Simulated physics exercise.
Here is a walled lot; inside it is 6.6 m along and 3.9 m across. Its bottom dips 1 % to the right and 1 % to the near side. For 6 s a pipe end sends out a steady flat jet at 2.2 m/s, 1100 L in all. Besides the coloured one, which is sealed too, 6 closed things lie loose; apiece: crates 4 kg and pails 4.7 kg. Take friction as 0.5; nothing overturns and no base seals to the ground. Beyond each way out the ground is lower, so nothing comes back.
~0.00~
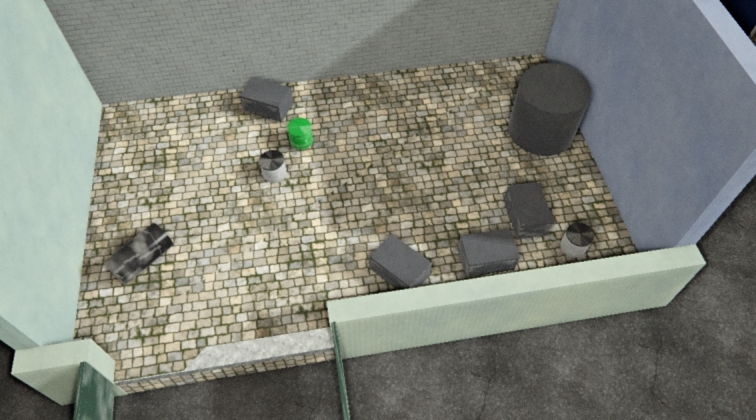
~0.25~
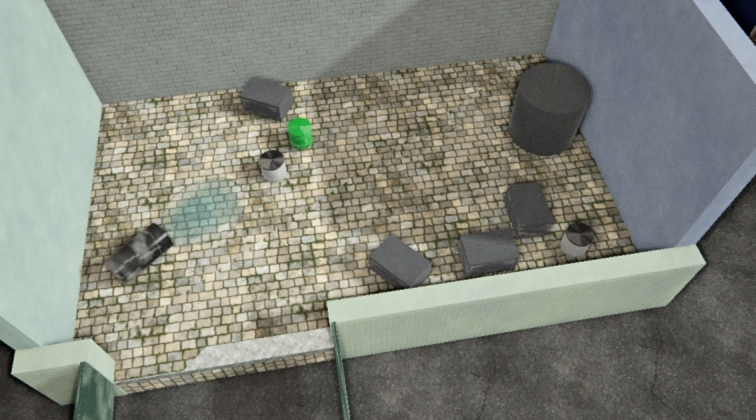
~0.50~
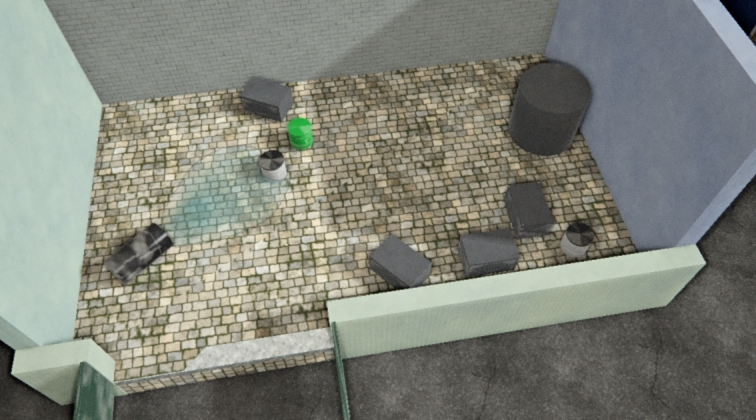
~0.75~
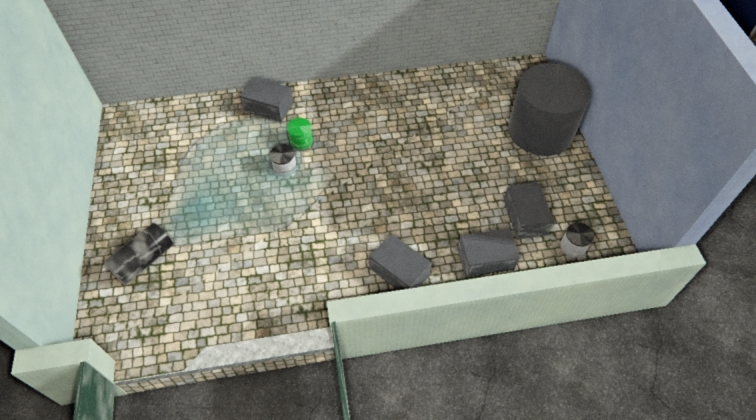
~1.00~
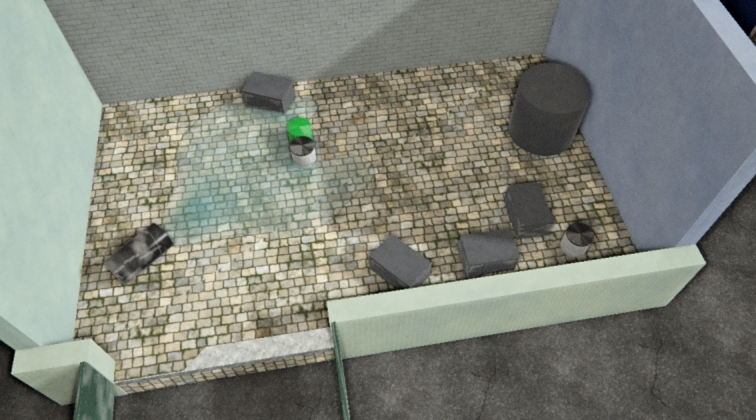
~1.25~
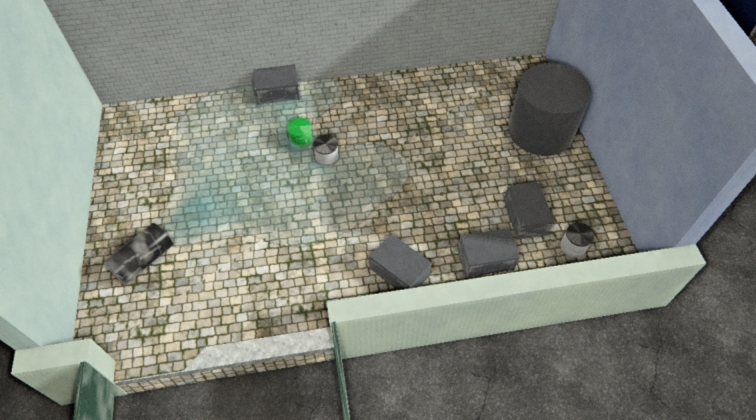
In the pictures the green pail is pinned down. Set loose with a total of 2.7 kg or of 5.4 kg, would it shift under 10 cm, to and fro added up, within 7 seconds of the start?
Verdict: Neither weight holds it.
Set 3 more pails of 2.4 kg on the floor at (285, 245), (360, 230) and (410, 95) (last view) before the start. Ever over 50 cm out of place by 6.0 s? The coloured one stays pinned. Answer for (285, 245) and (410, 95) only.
In that order: Less, over.
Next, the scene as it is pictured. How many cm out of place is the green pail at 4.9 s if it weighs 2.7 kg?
About 350 cm.
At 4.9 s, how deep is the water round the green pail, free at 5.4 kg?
About 11 cm.
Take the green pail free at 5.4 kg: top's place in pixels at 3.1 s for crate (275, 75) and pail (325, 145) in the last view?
Around (327, 67) and (444, 106).
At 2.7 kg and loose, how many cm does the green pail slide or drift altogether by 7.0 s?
About 400 cm.
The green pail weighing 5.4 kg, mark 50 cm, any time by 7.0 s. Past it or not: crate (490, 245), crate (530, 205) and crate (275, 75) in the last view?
In that order: Short of it, past it, over.
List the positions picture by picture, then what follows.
In the first frame, the green pail at (299, 126) rests on the ground; water covers 0.0 m2; 0 of 7 have shifted.
In the second frame, the green pail at (299, 126), on the bottom; water covers 0.7 m2; 0 of 7 have shifted.
In the third frame, the green pail at (299, 126) rests on the ground; 1.6 m2 under water; 0 of 7 have shifted.
In the fourth frame, the green pail at (299, 126) rests on the ground; water covers 2.8 m2; 1 of 7 have shifted.
In the fifth frame, the green pail at (299, 126) rests on the ground; 4.2 m2 under water; 2 of 7 have shifted.
In the sixth frame, the green pail at (299, 126) rests on the ground; water covers 6.0 m2; 2 of 7 have shifted.
After 1.8 s the green pail would be 104 cm from its start with 2.7 kg and 69 cm from its start with 5.4 kg; 4 cm of water round it then.
After 3.1 s the green pail would be 248 cm from its start with 2.7 kg and 175 cm from its start with 5.4 kg; 6 cm of water round it then.
After 4.9 s the green pail would be 369 cm from its start with 2.7 kg and 343 cm from its start with 5.4 kg; 11 cm of water round it then.
After 7.0 s the green pail would be 369 cm from its start with 2.7 kg and 371 cm from its start with 5.4 kg; 18 cm of water round it then.
